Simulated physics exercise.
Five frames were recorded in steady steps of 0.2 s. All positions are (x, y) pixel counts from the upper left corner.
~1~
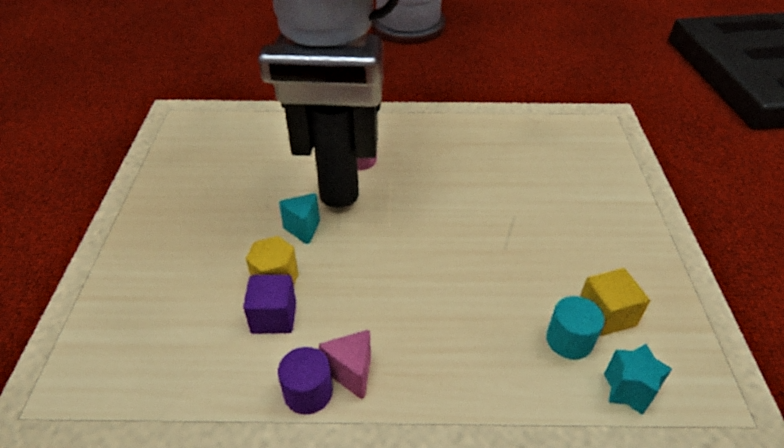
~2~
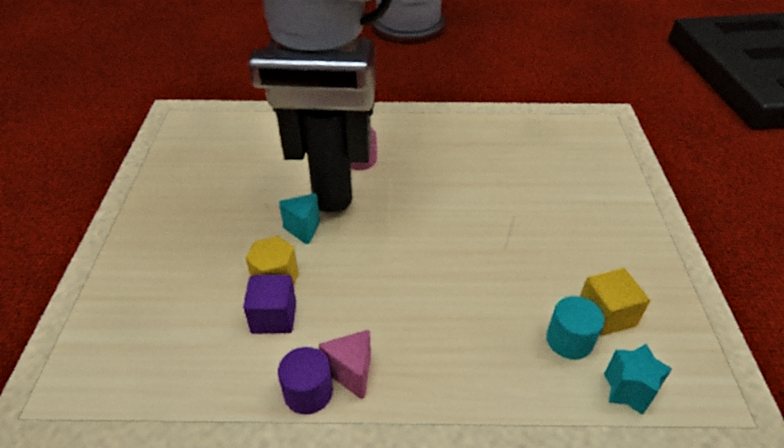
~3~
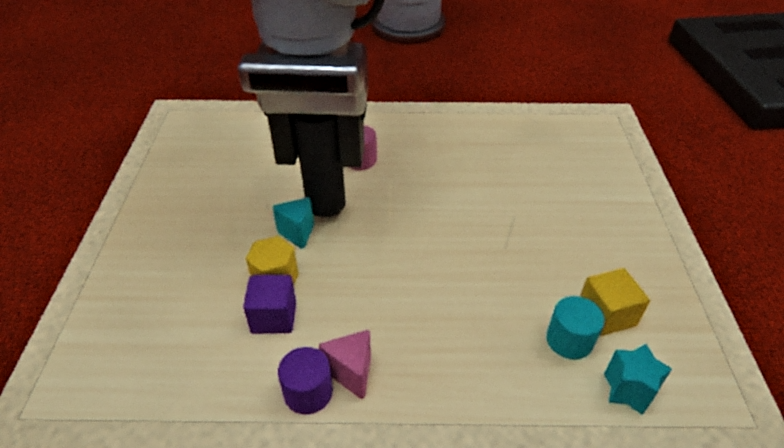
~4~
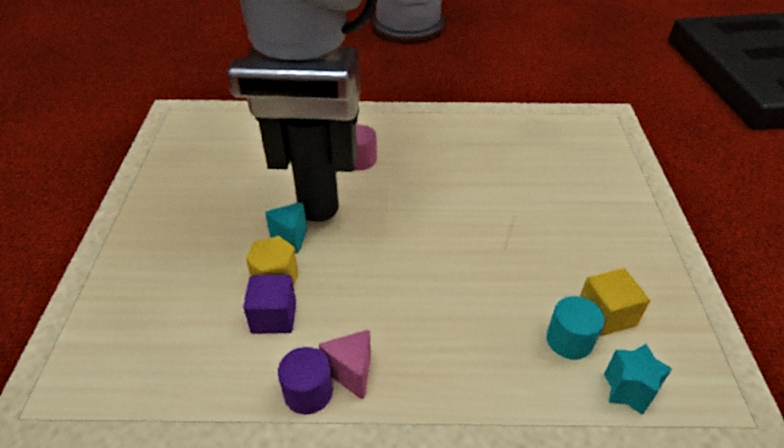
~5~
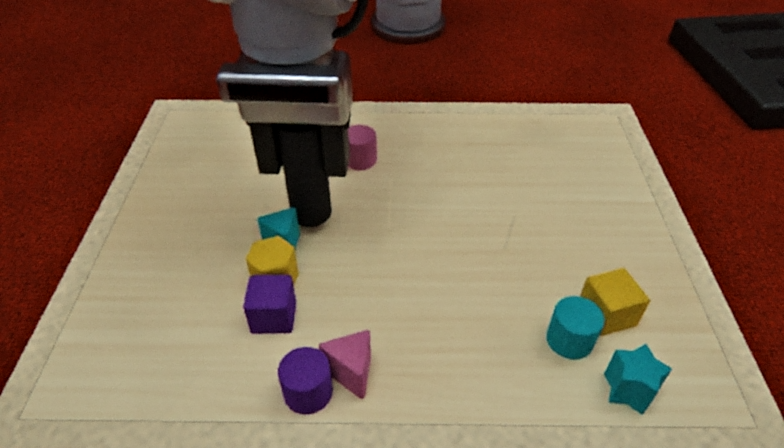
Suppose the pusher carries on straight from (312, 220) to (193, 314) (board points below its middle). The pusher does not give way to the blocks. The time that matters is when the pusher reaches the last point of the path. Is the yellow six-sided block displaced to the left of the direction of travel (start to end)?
The answer is yes.
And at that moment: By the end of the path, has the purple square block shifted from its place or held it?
It moves.
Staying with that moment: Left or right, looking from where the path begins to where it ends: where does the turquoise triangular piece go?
Rightward.
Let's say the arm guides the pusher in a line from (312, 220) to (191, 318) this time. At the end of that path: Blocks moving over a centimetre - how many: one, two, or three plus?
The count is three or more.
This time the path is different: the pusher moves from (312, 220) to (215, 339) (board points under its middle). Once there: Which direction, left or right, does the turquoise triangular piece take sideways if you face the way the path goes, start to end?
To the path's right.
The first path, step by step. One third of the way, pusher (274, 242); purple square block (268, 297); yellow six-sided block (262, 262); turquoise triangular piece (239, 242), turned 65° anticlockwise.
Two thirds of the way, pusher (233, 273); purple square block (272, 315), turned 40° anticlockwise; yellow six-sided block (240, 289), turned 45° anticlockwise; turquoise triangular piece (190, 267), turned 25° anticlockwise.
At the end, pusher (190, 307); purple square block (273, 317), turned 45° anticlockwise; yellow six-sided block (227, 303), turned 90° anticlockwise; turquoise triangular piece (144, 286).
